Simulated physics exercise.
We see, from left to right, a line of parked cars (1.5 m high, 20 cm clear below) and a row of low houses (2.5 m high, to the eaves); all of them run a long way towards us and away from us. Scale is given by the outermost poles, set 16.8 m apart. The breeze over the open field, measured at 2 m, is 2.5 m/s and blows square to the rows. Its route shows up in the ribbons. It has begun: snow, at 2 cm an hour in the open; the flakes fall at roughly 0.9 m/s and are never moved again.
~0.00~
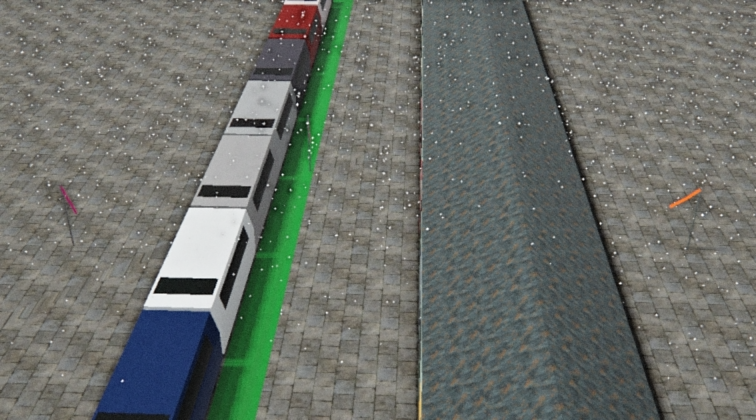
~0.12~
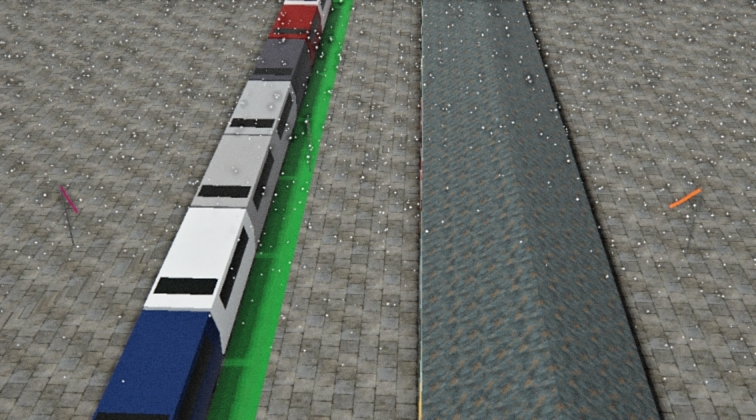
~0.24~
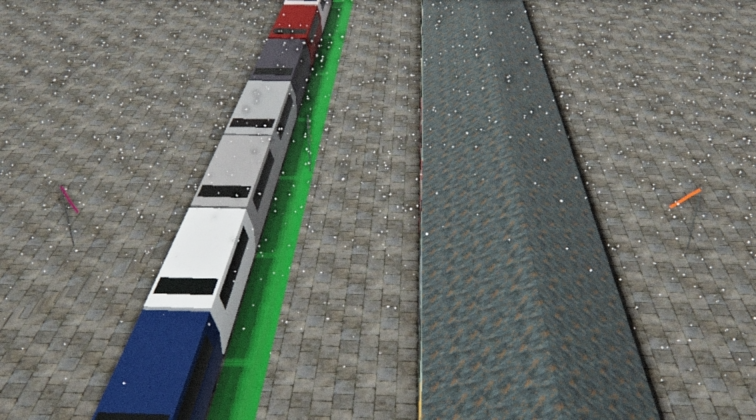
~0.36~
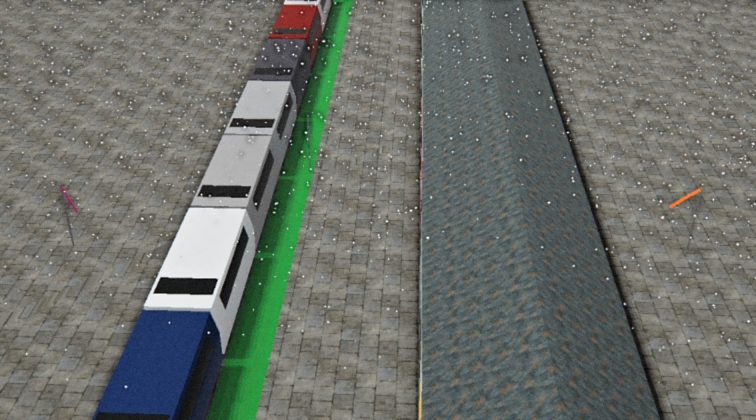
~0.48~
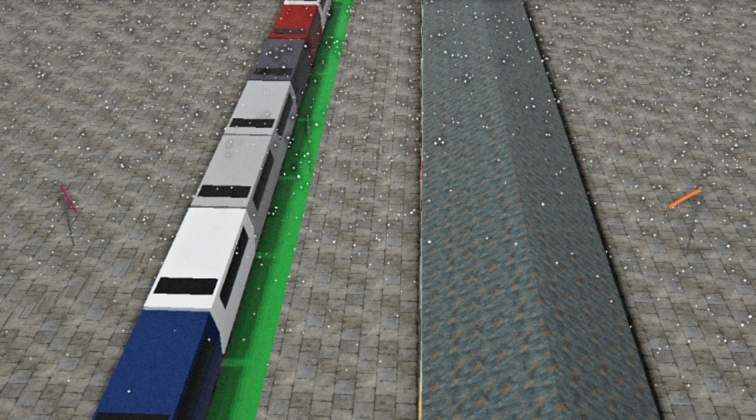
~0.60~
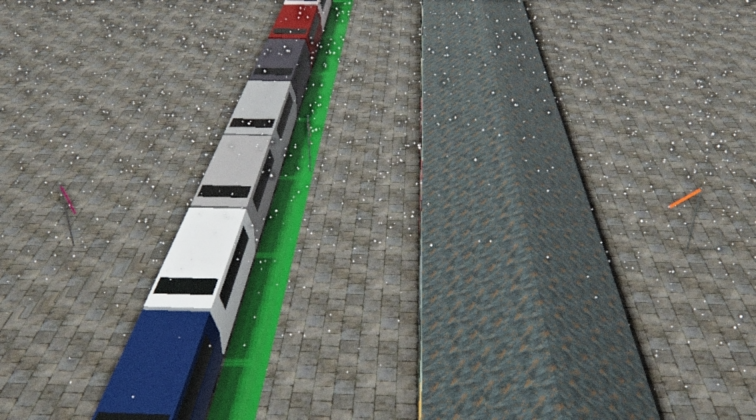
Pale flecks drift and shift over a grey paved surface, while a line of blue, white, grey and red vehicles beside a green strip, a long ridged roof-like form, and small pink and orange ribbons stay almost still.
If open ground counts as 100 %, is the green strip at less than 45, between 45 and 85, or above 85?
I would say between 45 and 85 %.
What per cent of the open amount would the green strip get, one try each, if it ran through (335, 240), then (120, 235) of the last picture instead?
90 % and 80 %.
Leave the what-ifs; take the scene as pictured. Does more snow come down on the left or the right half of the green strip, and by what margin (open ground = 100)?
I'd go with the right-hand part, ahead by near 20 points.
After 10 minutes open ground has 3 mm and the green strip 2 mm.
After 30 minutes open ground has 10 mm and the green strip 7 mm.
After 60 minutes open ground has 20 mm and the green strip 15 mm, so the green strip has 74 % of the open amount; the left half of it has 65 %, the right half 83 %.
